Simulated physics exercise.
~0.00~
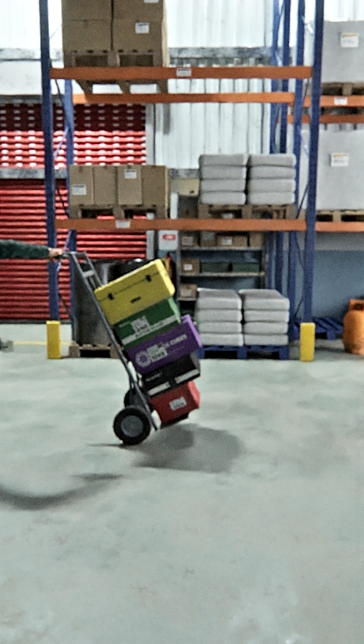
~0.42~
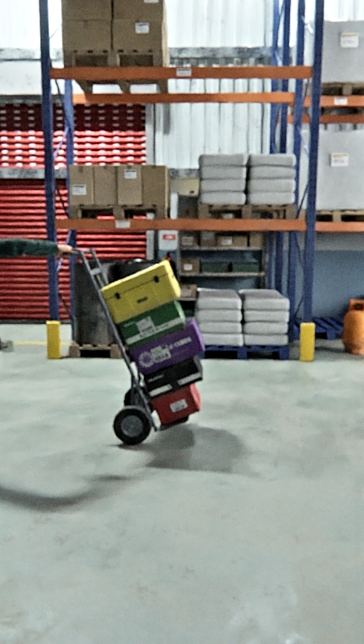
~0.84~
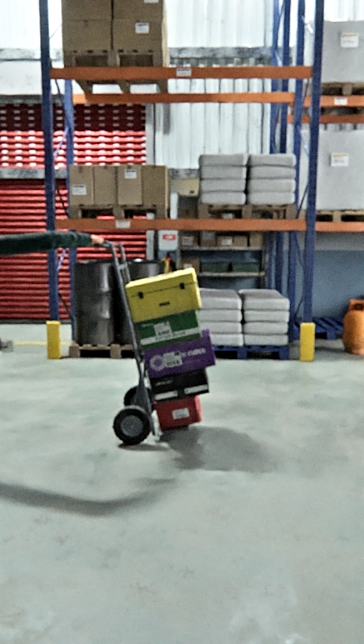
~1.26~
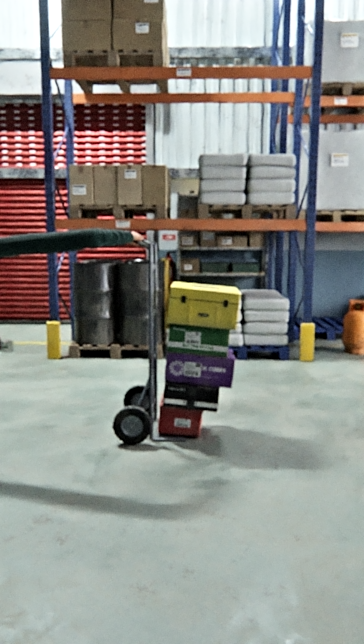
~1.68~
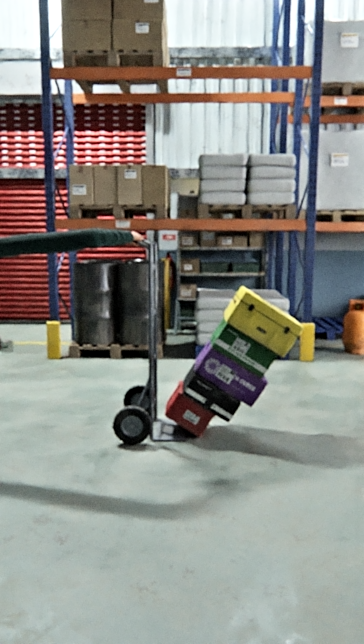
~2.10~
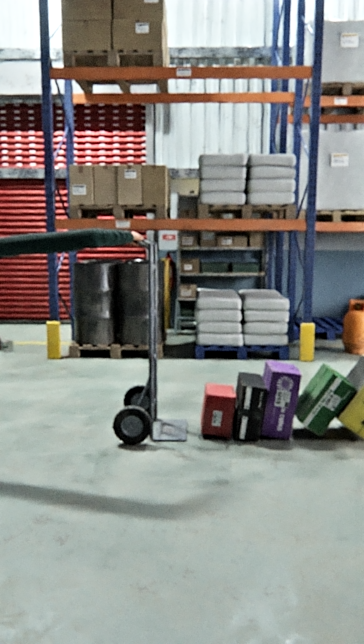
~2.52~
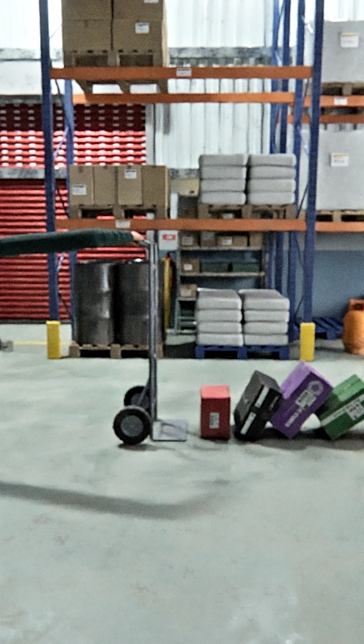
A two-wheeled hand truck, tilted back to the left and gripped by an arm at the left edge, carries a leaning stack of yellow, green, purple, black and red containers through a warehouse aisle. The arm swings it upright, and its wheels stay in nearly the same spot. Once the truck stands straight, the stack keeps tipping to the right, away from the frame. The containers topple across the floor in a row, the yellow toolbox landing farthest right and then leaving view. Finally the empty-looking truck stands upright, still held, with the red tote on end nearest it and the black, purple and green ones leaning beyond.
